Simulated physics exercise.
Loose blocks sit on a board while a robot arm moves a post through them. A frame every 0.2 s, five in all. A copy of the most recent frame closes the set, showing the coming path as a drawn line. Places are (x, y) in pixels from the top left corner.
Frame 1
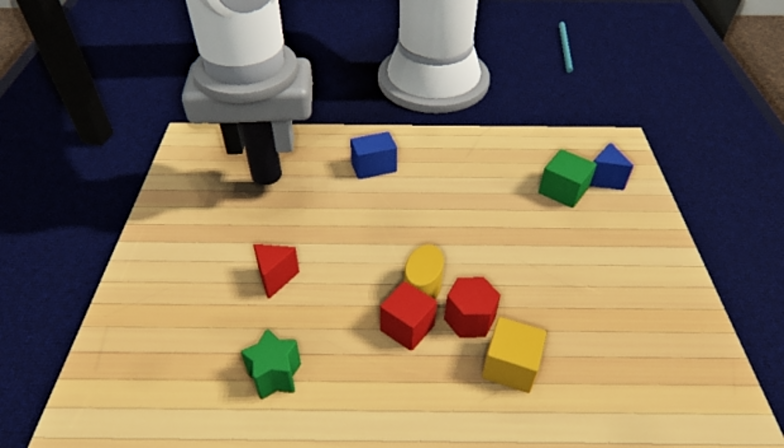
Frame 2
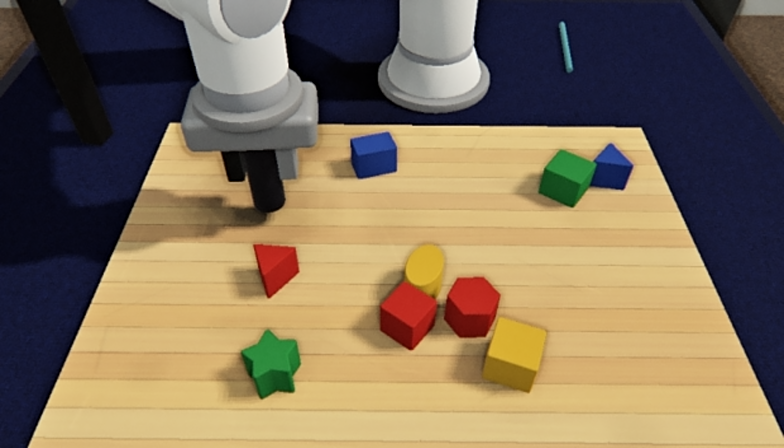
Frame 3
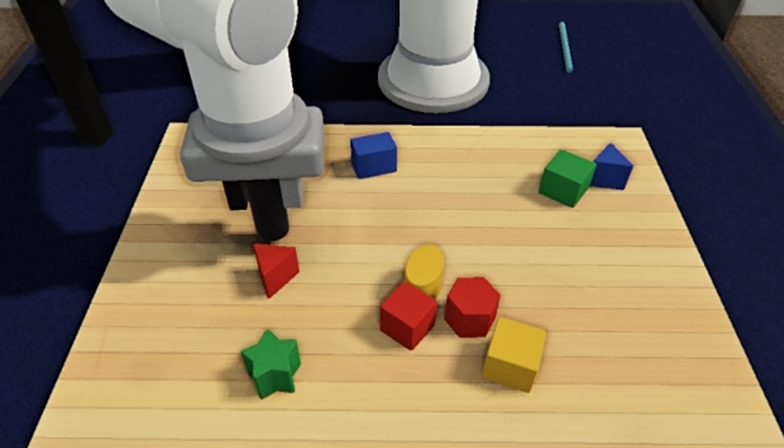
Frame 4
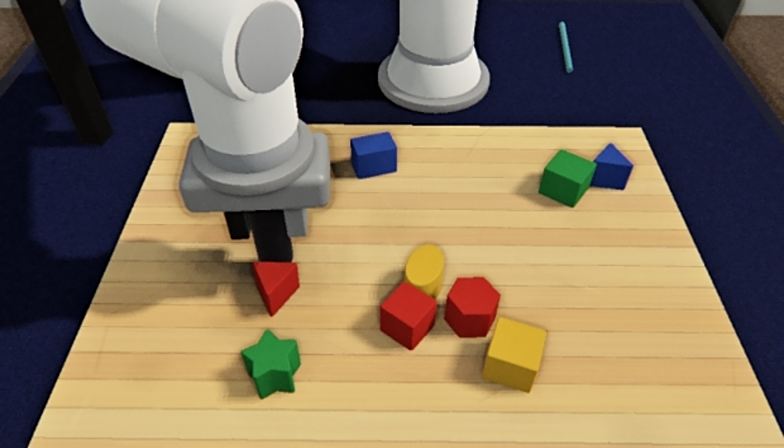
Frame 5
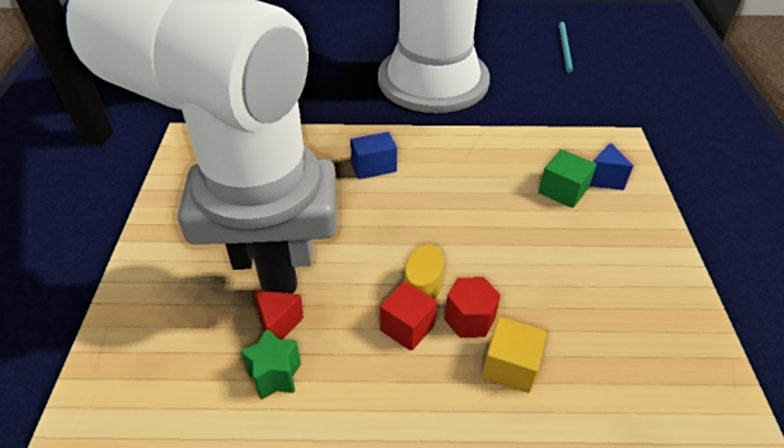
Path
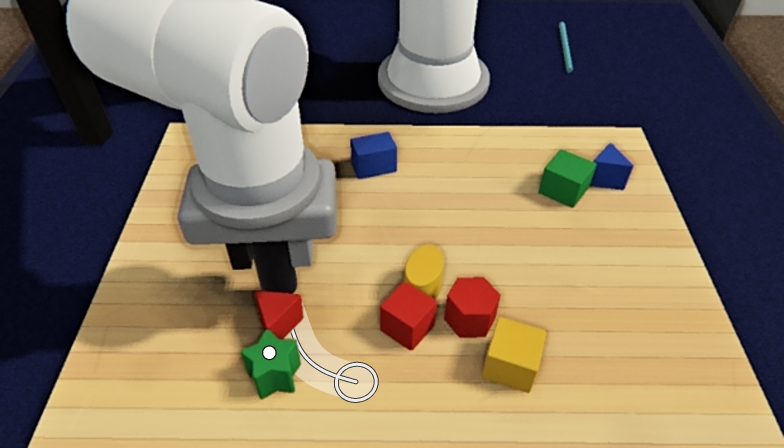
On a wooden board, a robot arm lowers its post and pushes the red triangle toward the green star.
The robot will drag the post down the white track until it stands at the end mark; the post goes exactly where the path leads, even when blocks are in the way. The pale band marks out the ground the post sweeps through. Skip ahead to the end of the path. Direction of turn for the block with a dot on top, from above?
From above, it turns counterclockwise.
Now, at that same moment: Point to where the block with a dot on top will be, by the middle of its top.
Its top middle is near (260, 376).
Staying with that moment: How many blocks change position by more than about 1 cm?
That makes 2 blocks.
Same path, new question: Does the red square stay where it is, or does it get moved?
It is left in place.
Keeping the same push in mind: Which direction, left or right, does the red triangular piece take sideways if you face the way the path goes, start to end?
Right.
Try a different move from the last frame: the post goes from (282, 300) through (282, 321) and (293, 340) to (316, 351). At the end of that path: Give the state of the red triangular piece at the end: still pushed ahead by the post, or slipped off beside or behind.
By then it is beside or behind the post.
Path on the board, from (282, 300) through (293, 334) and (315, 366) to (356, 382); the dot is on the green star-shaped block.
The first path, step by step. One third of the way, post (291, 322); green star-shaped block (261, 371), turned 40° anticlockwise; red triangular piece (265, 336), turned 40° clockwise.
Two thirds of the way, post (313, 353); green star-shaped block (260, 376), turned 35° anticlockwise; red triangular piece (260, 341), turned 45° clockwise.
At the end, post (355, 370); green star-shaped block (260, 376), turned 35° anticlockwise; red triangular piece (260, 341), turned 45° clockwise; red square in place.
